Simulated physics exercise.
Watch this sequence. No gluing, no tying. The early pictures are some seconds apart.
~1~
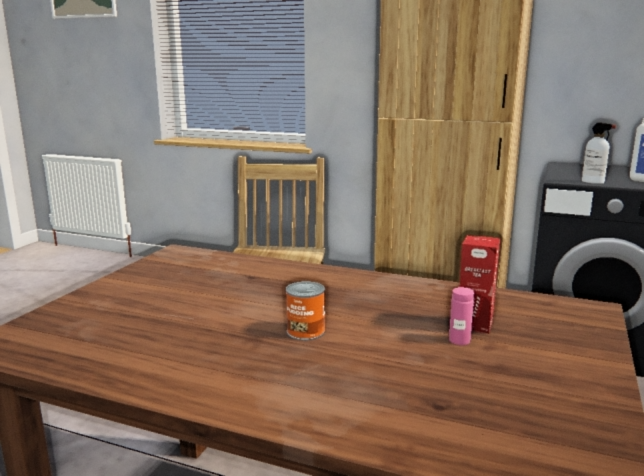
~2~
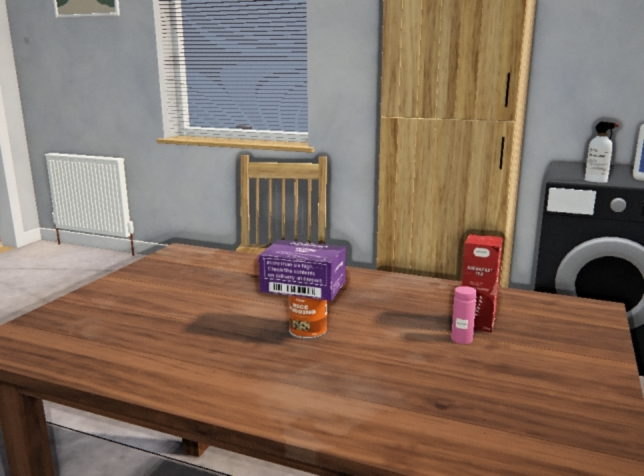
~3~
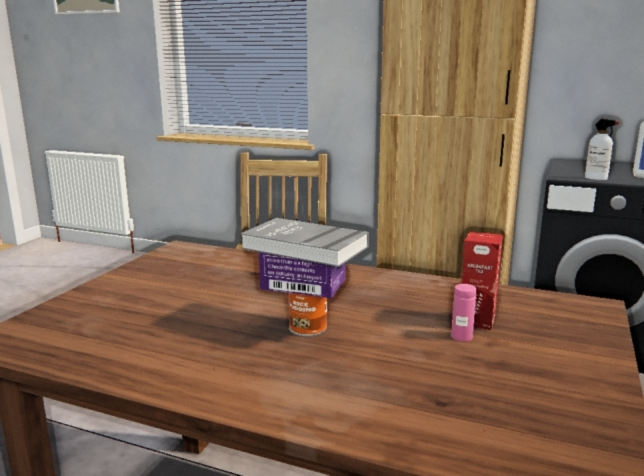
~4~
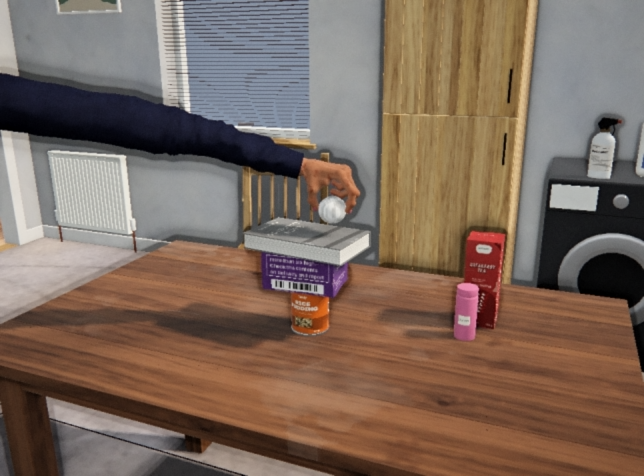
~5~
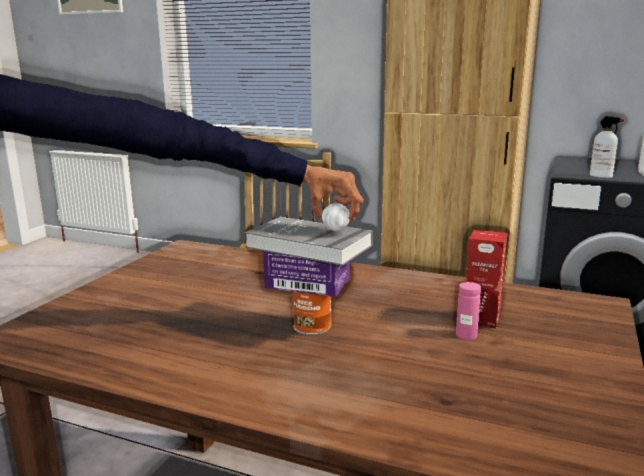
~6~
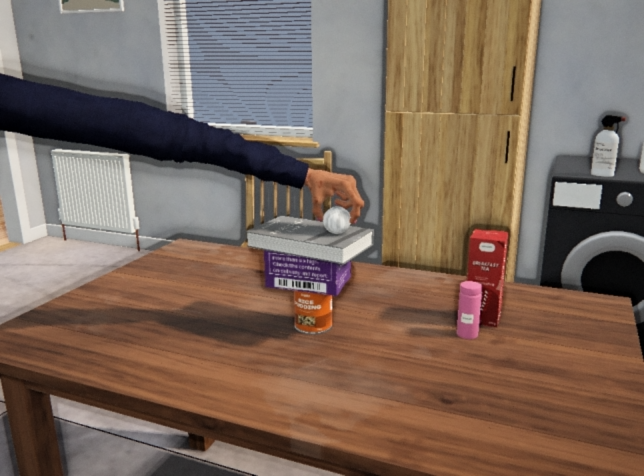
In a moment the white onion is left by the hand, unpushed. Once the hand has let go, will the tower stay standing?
Nothing drops.
Then, 0.30 s later than the last frame, all is still.
Then, 1.20 s later than the last frame, white onion resting near (337, 220).
When it is over, all 6 as before. End places, in pixels of the last picture, white onion near (337, 221). The pile keeps its balance.
